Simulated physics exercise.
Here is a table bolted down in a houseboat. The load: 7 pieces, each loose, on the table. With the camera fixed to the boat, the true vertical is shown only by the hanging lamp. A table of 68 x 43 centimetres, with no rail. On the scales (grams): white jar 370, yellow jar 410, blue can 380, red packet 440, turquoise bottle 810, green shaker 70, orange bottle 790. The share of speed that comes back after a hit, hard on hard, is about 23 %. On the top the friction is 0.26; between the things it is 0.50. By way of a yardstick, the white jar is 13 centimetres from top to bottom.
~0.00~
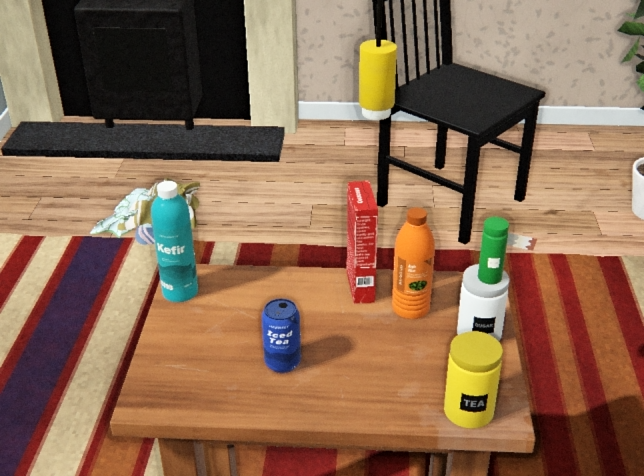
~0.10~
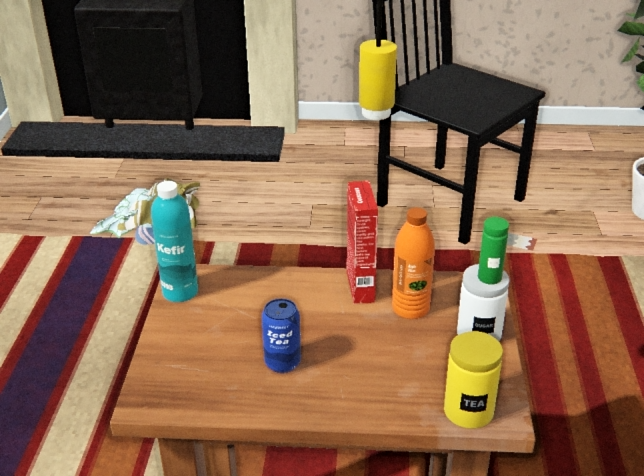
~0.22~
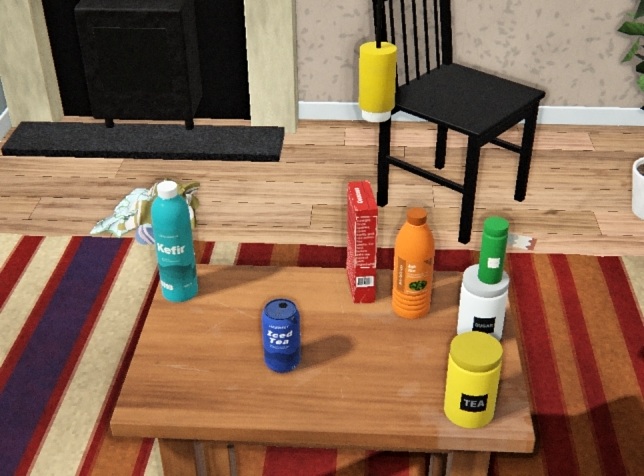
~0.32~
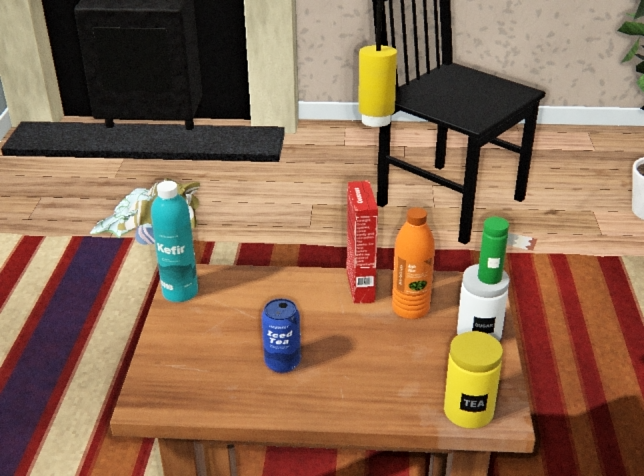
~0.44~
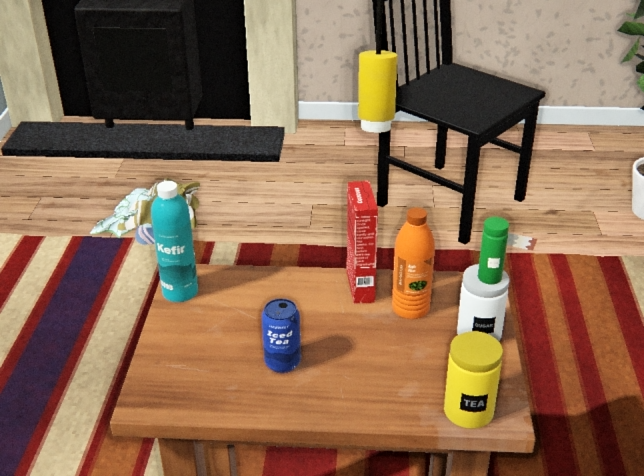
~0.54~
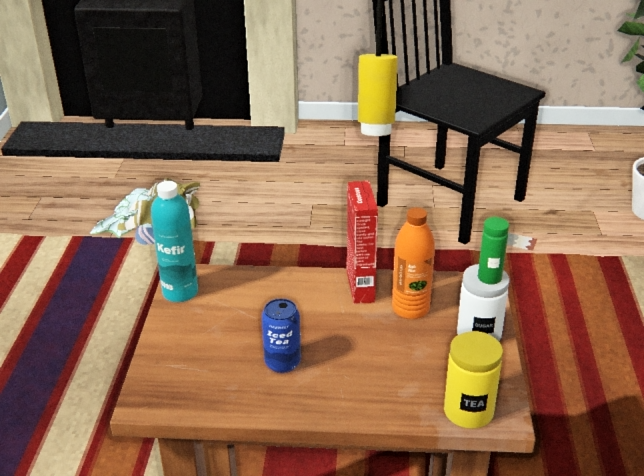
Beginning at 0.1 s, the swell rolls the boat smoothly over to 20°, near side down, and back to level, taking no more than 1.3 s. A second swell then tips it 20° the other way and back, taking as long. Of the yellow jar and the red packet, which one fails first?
The former of the two.
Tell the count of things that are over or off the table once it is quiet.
Tally: 1.
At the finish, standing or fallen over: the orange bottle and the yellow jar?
Final state - orange bottle: Remains on its base; yellow jar: Goes over.
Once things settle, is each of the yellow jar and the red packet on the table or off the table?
Final state - yellow jar: Beyond the limits; red packet: Inside the limits.
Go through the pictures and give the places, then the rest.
Boat level; yellow jar (473, 380); red packet (362, 243), in the first frame.
Boat level; turquoise bottle (174, 241); green shaker (493, 251), in the second frame.
Heel 2°, near side down; orange bottle (414, 262); white jar (483, 306), in the third frame.
Heel 5°, near side down; blue can (282, 337); turquoise bottle (174, 241), in the fourth frame.
Heel 11°, near side down; green shaker (493, 251); orange bottle (414, 262), in the fifth frame.
Heel 15°, near side down; yellow jar (473, 380); red packet (362, 243), in the sixth frame.
Around 0.94 s, heel 16°, near side down; yellow jar shifted 5 cm near (475, 403); red packet shifted 6 cm near (361, 260); green shaker shifted 5 cm.
Around 1.24 s, heel 3°, near side down; yellow jar now off the table; red packet shifted 12 cm near (360, 280); green shaker shifted 12 cm.
Around 1.64 s, heel 6°, far side down; red packet shifted 12 cm near (360, 280); green shaker shifted 12 cm; turquoise bottle shifted 11 cm.
Around 2.34 s, heel 12°, far side down; red packet shifted 4 cm near (361, 254); green shaker shifted 4 cm; white jar shifted 4 cm.
Finally (3.2 s), off the table, yellow jar; the other 6 still in place (within 5 cm). Final places as that camera would see them, red packet near (362, 243). Yellow jar went at 0.98 s; red packet was never lost.
